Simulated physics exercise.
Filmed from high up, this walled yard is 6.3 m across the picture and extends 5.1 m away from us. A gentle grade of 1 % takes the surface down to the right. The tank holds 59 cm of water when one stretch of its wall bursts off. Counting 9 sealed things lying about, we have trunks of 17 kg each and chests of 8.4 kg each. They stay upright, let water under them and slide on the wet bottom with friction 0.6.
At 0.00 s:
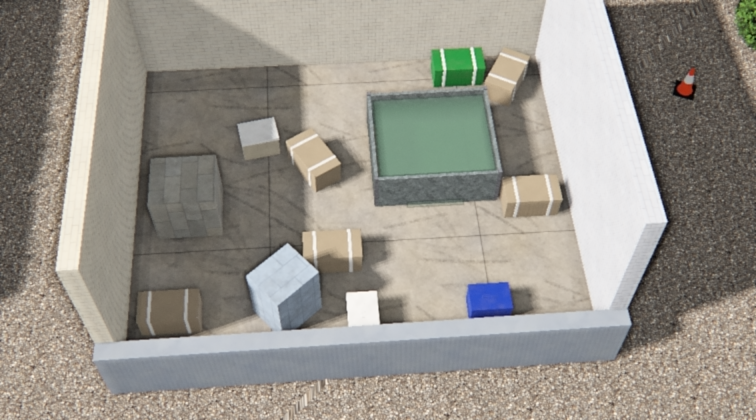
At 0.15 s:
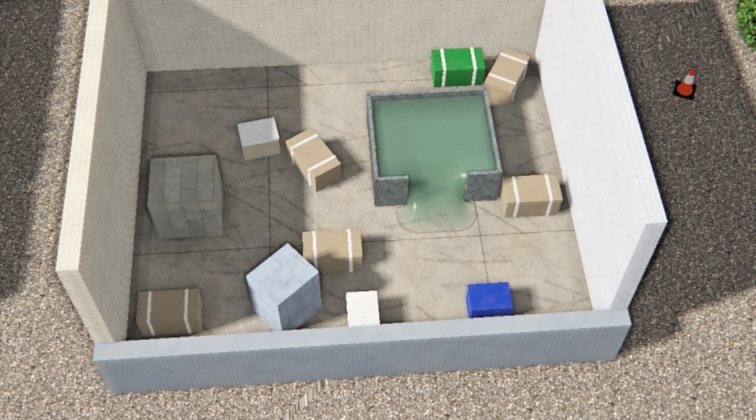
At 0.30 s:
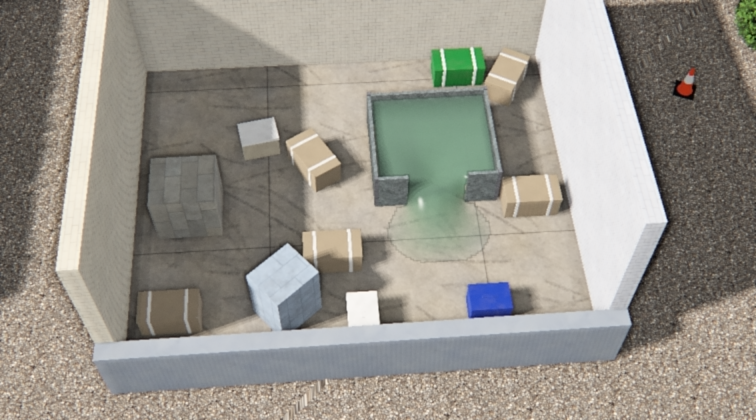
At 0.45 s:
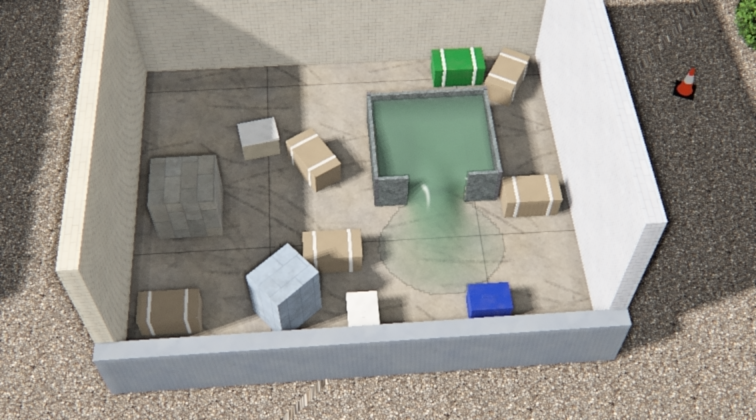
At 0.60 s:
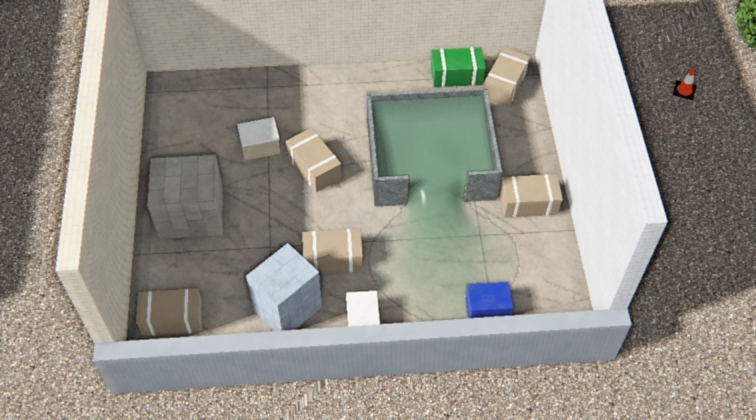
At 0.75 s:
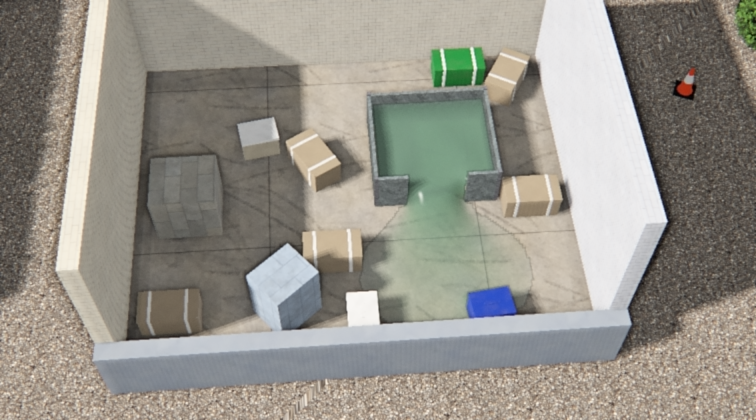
A walled yard with a stone floor is seen from high above, with gravel around it and an orange cone outside to the right. A square tank of green water stands right of centre, among tan trunks, a green trunk behind, a blue chest near the front wall, and grey and white blocks. The tank's front wall opens, water spreads forward across the floor, and the blue chest shifts slightly toward the front.
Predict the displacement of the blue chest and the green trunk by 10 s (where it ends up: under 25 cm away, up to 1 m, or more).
Chances are the blue chest gets dragged off a good way; chances are the green trunk gets dragged off a good way.
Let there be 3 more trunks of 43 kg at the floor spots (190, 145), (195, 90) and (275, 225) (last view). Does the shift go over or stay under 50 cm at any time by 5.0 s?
Respectively: Smaller, smaller, smaller.
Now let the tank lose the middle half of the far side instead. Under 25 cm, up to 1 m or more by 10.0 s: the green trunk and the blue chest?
With that failure, the green trunk covers a big distance, and the blue chest covers a big distance.
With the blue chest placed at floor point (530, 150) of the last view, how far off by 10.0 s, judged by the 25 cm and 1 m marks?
What happens is that it covers a big distance.
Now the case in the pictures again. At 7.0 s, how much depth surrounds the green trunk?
About 5 cm.
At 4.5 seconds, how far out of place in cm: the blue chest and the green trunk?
Close to 200 and 0 centimetres by then.
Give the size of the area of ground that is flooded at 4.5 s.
Somewhere about 20 m2, give or take.
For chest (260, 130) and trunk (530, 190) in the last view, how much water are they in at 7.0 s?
I'd estimate 3 cm for the first and 9 cm for the second.
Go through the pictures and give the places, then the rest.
The first frame shows the blue chest at (490, 296) rests on the ground; the green trunk at (458, 59) rests on the ground; 2.5 m2 under water; 0 of 9 have shifted.
The second frame shows the blue chest at (490, 296), on the bottom; the green trunk at (458, 59), on the bottom; water covers 3.0 m2; 0 of 9 have shifted.
The third frame shows the blue chest at (490, 296), on the bottom; the green trunk at (458, 59) rests on the ground; water covers 3.7 m2; 0 of 9 have shifted.
The fourth frame shows the blue chest at (490, 296), on the bottom; the green trunk at (458, 59) rests on the ground; 4.5 m2 under water; 0 of 9 have shifted.
The fifth frame shows the blue chest at (490, 296), on the bottom; the green trunk at (458, 59) rests on the ground; water covers 5.4 m2; 0 of 9 have shifted.
The sixth frame shows the blue chest at (492, 302) rests on the ground, 11 cm from its start; the green trunk at (458, 59), on the bottom; 6.3 m2 under water; 1 of 9 have shifted.
After 2.0 s the blue chest is near (548, 304), 0.8 m from its start, afloat; the green trunk is near (458, 59), 0.0 m from its start, aground; 2 afloat.
After 4.5 s the blue chest is near (533, 189), 1.9 m from its start, afloat; the green trunk is near (458, 59), 0.0 m from its start, aground; 3 afloat.
After 7.0 s the blue chest is near (537, 117), 3.2 m from its start, afloat; the green trunk is near (439, 61), 0.3 m from its start, aground; 3 afloat.
After 10.0 s the blue chest is near (527, 92), 3.6 m from its start, afloat; the green trunk is near (336, 69), 1.9 m from its start, afloat; 5 afloat.
